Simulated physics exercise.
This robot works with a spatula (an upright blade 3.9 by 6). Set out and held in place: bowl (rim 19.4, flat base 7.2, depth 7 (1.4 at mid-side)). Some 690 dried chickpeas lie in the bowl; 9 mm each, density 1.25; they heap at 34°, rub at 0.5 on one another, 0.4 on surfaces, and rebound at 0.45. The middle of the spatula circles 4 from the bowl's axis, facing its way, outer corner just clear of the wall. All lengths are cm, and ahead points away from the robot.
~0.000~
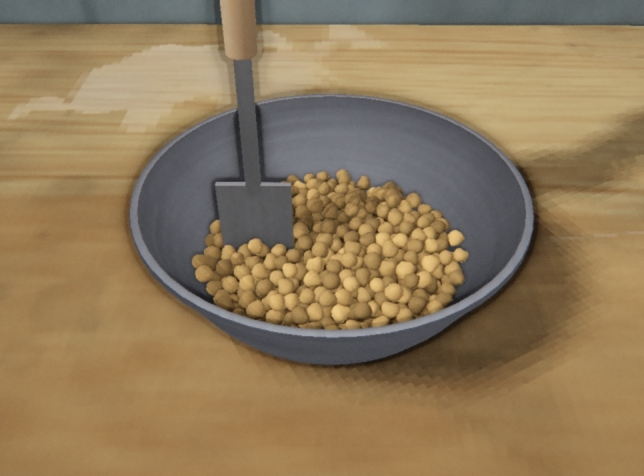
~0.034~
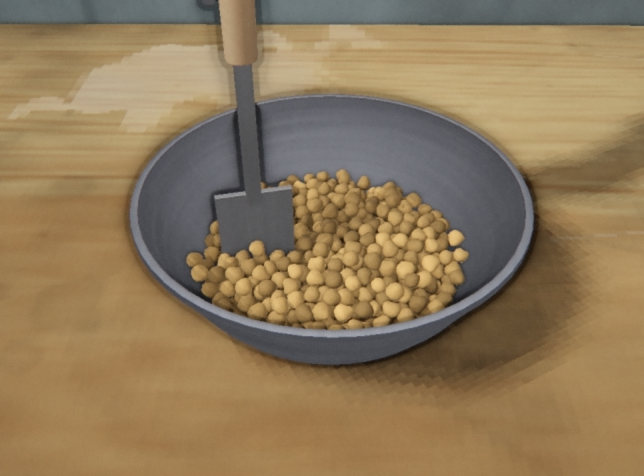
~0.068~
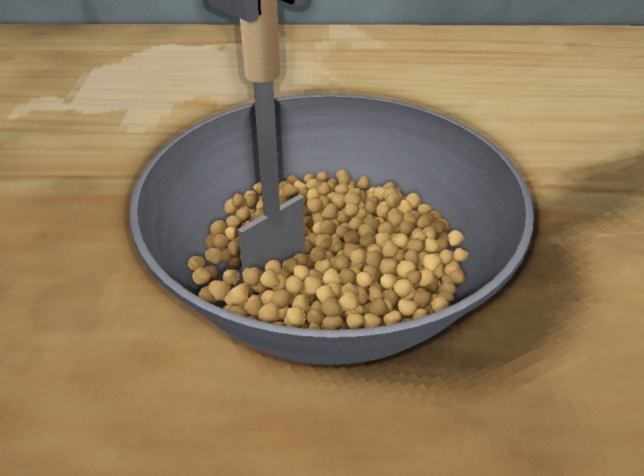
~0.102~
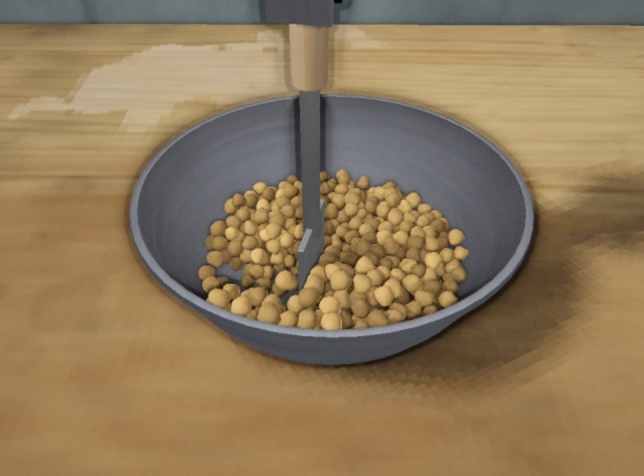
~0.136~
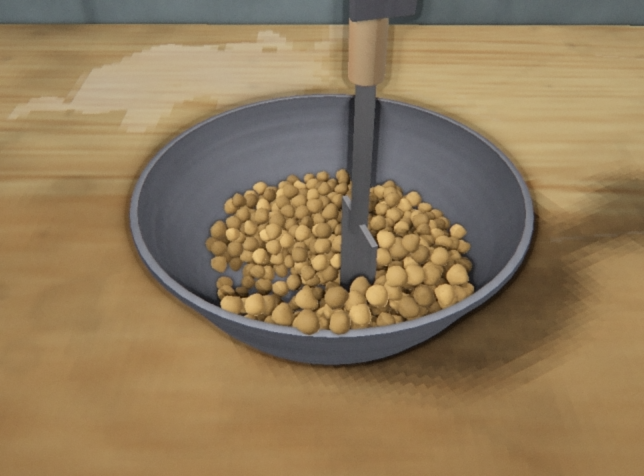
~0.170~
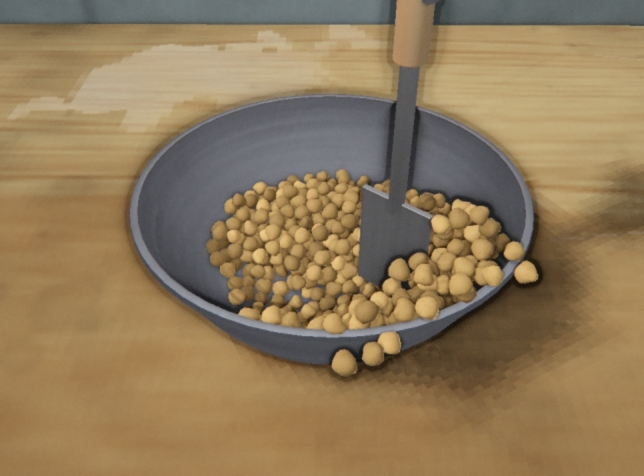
In this clip, a spatula with a wooden handle, held by a robot, sweeps from left to right through dried chickpeas in a gray bowl, turning as it pushes them rightward, and a few go over the rim.
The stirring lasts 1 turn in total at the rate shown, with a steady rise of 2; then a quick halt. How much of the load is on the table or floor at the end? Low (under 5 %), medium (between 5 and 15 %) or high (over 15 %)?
Answer: Medium; between 5 and 15 % of the dried chickpeas finish on the table or floor.
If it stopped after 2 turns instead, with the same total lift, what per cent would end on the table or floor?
It would be near 15 per cent.
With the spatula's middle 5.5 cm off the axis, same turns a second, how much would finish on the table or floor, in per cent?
Then about 5 per cent.
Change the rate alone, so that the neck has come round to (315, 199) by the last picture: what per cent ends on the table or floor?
About 0 per cent.
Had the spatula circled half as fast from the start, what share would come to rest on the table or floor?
In that case some 0 per cent.
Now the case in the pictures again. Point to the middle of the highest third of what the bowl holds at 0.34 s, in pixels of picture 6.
Near (307, 168).
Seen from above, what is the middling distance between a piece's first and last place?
Some 5 cm.
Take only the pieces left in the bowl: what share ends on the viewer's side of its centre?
Some 45 per cent.
After 0.26 s, 221° round, highest piece 10 above the table; 662 in the bowl, 3 on the table or floor, 29 in flight or on the tool.
After 0.34 s, 301° round, highest piece 9 above the table; 649 in the bowl, 30 on the table or floor, 15 in flight or on the tool.
After 0.58 s, 0° round, highest piece 6 above the table; 635 in the bowl, 59 on the table or floor.
After 1.28 s, 0° round, highest piece 6 above the table; 635 in the bowl, 59 on the table or floor.
At rest, 635 in the bowl, 59 on the table or floor. That is 9 % on the table or floor.
